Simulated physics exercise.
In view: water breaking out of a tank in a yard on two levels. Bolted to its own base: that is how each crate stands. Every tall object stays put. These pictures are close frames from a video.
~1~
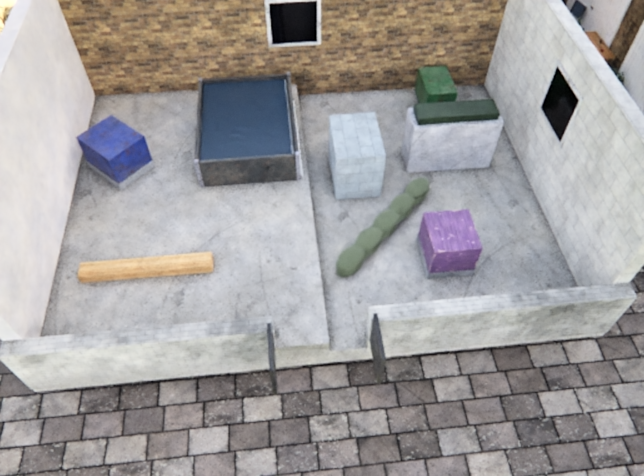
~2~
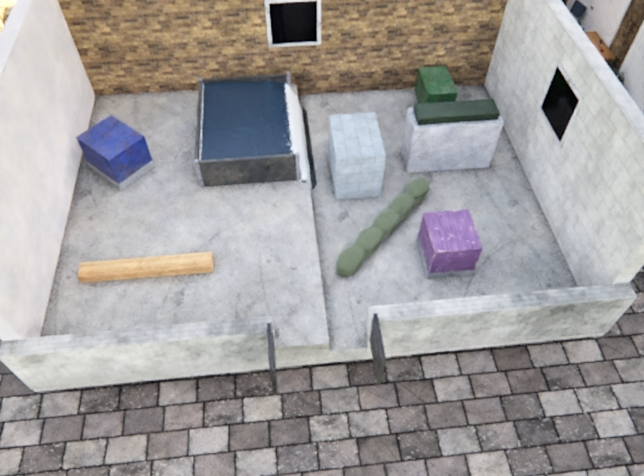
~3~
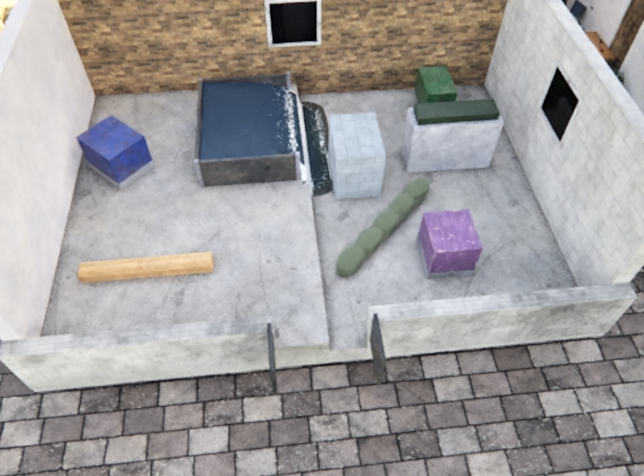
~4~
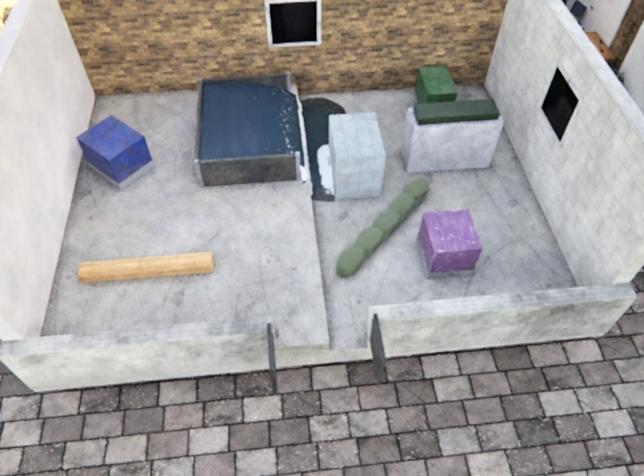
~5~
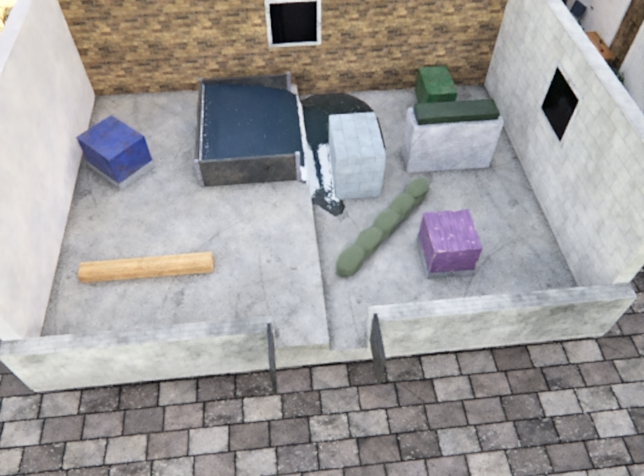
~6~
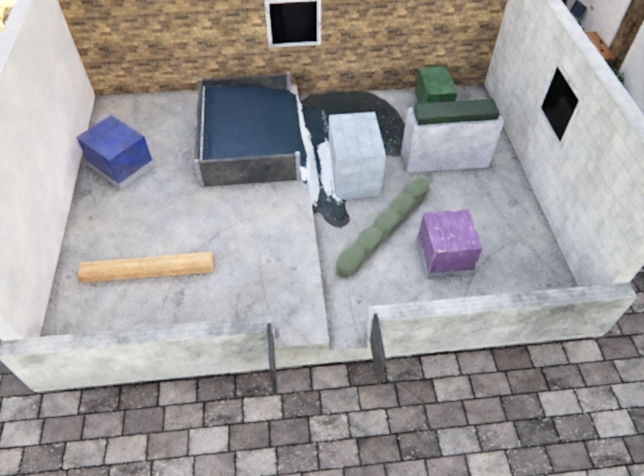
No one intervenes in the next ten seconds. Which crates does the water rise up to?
Outcome: The blue crate has no water on it afterwards, the purple crate has no water on it afterwards, the green crate has water on it afterwards.
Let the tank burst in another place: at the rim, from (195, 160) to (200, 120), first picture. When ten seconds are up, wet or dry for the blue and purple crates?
First the blue crate: It is hit; then the purple crate: It is left alone.
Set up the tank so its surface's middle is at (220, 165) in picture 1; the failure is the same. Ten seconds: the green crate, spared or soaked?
Green: Overtopped.
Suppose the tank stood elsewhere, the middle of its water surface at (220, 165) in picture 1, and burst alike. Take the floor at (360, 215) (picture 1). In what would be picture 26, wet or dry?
Submerged.
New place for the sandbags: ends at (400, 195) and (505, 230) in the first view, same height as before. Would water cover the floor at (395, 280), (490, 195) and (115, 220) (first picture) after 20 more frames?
First spot inundated, second inundated, third spared.
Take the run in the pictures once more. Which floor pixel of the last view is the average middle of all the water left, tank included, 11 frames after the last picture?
Estimate: (349, 142).
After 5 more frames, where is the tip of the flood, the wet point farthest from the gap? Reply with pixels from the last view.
The wet edge reaches furthest near (497, 118).
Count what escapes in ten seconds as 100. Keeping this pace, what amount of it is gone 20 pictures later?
My estimate is roughly 40 percent.
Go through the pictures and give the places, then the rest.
The first picture shows still water in the tank at (246, 118).
In the second picture, the front is at (297, 98), out from the gap at (292, 128).
In the third picture, the front is at (306, 104), out from the gap at (292, 130).
In the fourth picture, the front is at (329, 103), out from the gap at (292, 131).
In the fifth picture, water pours out at (292, 131) and has run to a hidden place.
In the sixth picture, water pours out at (292, 131) and has run to (385, 105).
A moment on, water covers 20 % of the floor; the blue crate not reached, the purple crate not reached, the green crate water round its plinth.
Next, water covers 25 % of the floor; the blue crate not reached, the purple crate not reached, the green crate water round its plinth.
Then, water covers 40 % of the floor; the blue crate not reached, the purple crate water round its plinth, the green crate water round its plinth.
Later, water covers 45 % of the floor; the blue crate not reached, the purple crate water round its plinth, the green crate water round its plinth.
In the end, water covers 50 % of the floor; the blue crate stayed above the water, the purple crate stayed above the water, the green crate was topped.
